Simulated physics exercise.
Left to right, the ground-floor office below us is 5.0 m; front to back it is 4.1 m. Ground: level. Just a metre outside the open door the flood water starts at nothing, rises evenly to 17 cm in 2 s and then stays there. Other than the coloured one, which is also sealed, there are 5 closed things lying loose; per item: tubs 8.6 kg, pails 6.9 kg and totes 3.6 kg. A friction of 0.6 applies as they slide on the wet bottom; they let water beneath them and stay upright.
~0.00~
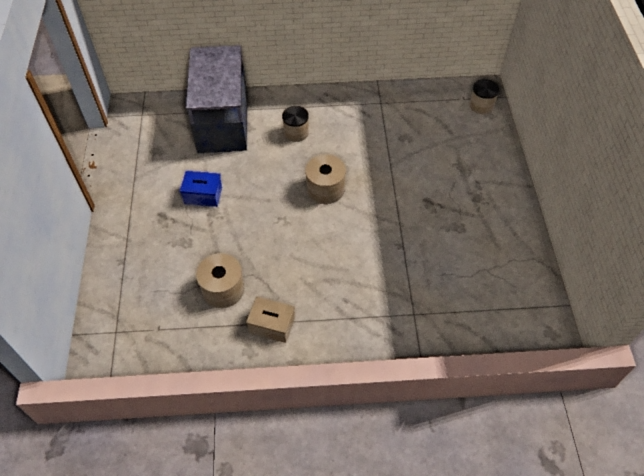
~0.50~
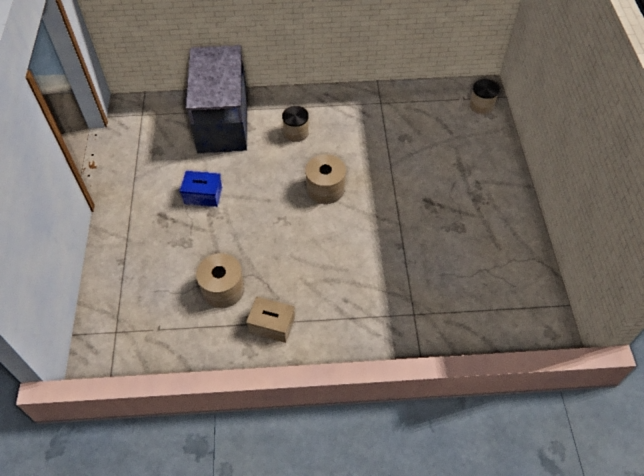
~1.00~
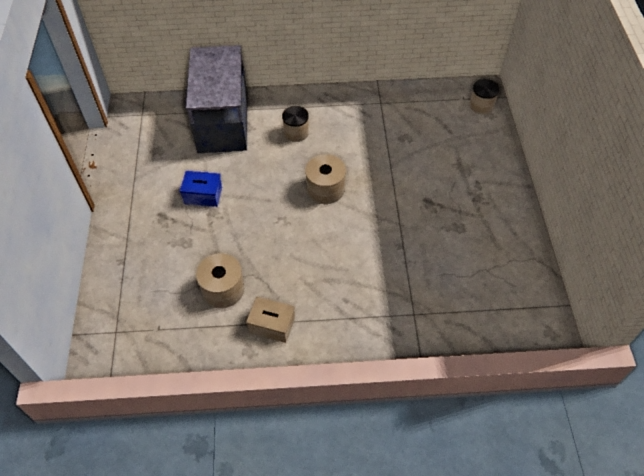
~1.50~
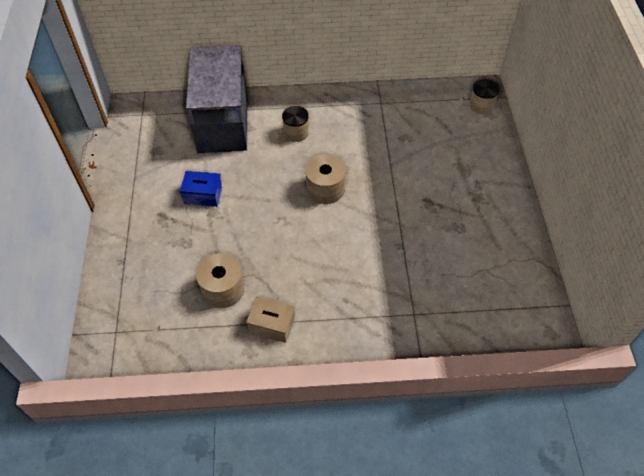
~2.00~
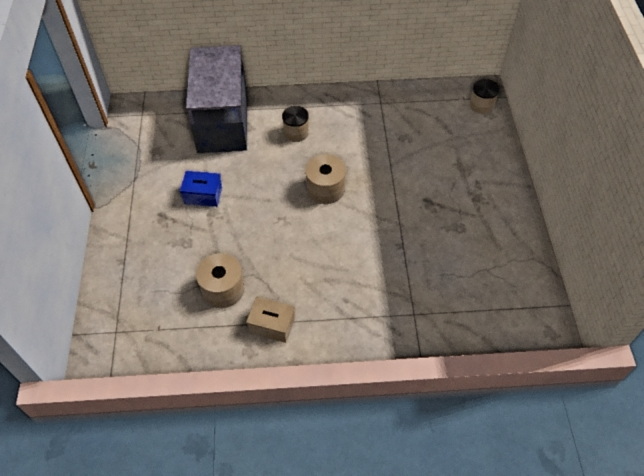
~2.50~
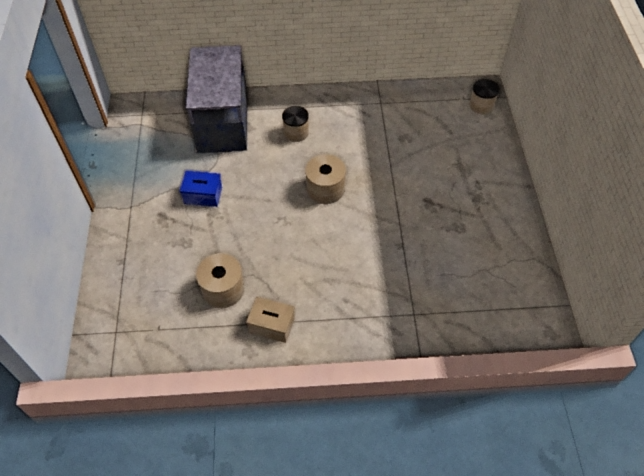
Water covering the ground outside a walled room, then spreading in through the left doorway toward a blue box, objects staying still.
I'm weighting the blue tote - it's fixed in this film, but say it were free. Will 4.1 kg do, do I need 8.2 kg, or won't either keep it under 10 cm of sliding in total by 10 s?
Neither will.
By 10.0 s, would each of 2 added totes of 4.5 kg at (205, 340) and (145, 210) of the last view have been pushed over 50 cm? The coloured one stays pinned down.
The first is further, the second further.
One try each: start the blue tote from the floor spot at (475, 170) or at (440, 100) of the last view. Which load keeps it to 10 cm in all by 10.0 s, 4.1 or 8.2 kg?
Trial 1 - only the upper mass works; trial 2 - the lower mass works.
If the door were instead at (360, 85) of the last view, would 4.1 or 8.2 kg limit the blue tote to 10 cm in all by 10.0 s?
Short version: The light mass is sufficient.
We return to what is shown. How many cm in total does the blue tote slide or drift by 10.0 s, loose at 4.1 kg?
About 450 cm altogether.
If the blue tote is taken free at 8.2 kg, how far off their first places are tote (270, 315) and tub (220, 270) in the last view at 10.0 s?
Shifts: 30 cm / 5 cm.
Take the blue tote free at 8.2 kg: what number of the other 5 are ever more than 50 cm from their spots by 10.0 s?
The total is 0.
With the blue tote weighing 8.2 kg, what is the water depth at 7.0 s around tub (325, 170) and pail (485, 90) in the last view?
Some 3 cm at the first, some 3 cm at the second.
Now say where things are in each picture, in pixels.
The first picture shows the blue tote at (200, 182), on the bottom; 0.0 m2 under water; 0 of 6 have shifted.
The second picture shows the blue tote at (200, 182) rests on the ground; water covers 0.0 m2; 0 of 6 have shifted.
The third picture shows the blue tote at (200, 182) rests on the ground; water covers 0.0 m2; 0 of 6 have shifted.
The fourth picture shows the blue tote at (200, 182), on the bottom; 0.0 m2 under water; 0 of 6 have shifted.
The fifth picture shows the blue tote at (200, 182) rests on the ground; 0.4 m2 under water; 0 of 6 have shifted.
The sixth picture shows the blue tote at (200, 182), on the bottom; 1.2 m2 under water; 0 of 6 have shifted.
After 3.5 s the blue tote would be 47 cm from its start with 4.1 kg and 18 cm from its start with 8.2 kg; 4 cm of water round it then.
After 4.5 s the blue tote would be 149 cm from its start with 4.1 kg and 65 cm from its start with 8.2 kg; 4 cm of water round it then.
After 7.0 s the blue tote would be 317 cm from its start with 4.1 kg and 97 cm from its start with 8.2 kg; 5 cm of water round it then.
After 10.0 s the blue tote would be 412 cm from its start with 4.1 kg and 183 cm from its start with 8.2 kg; 5 cm of water round it then.
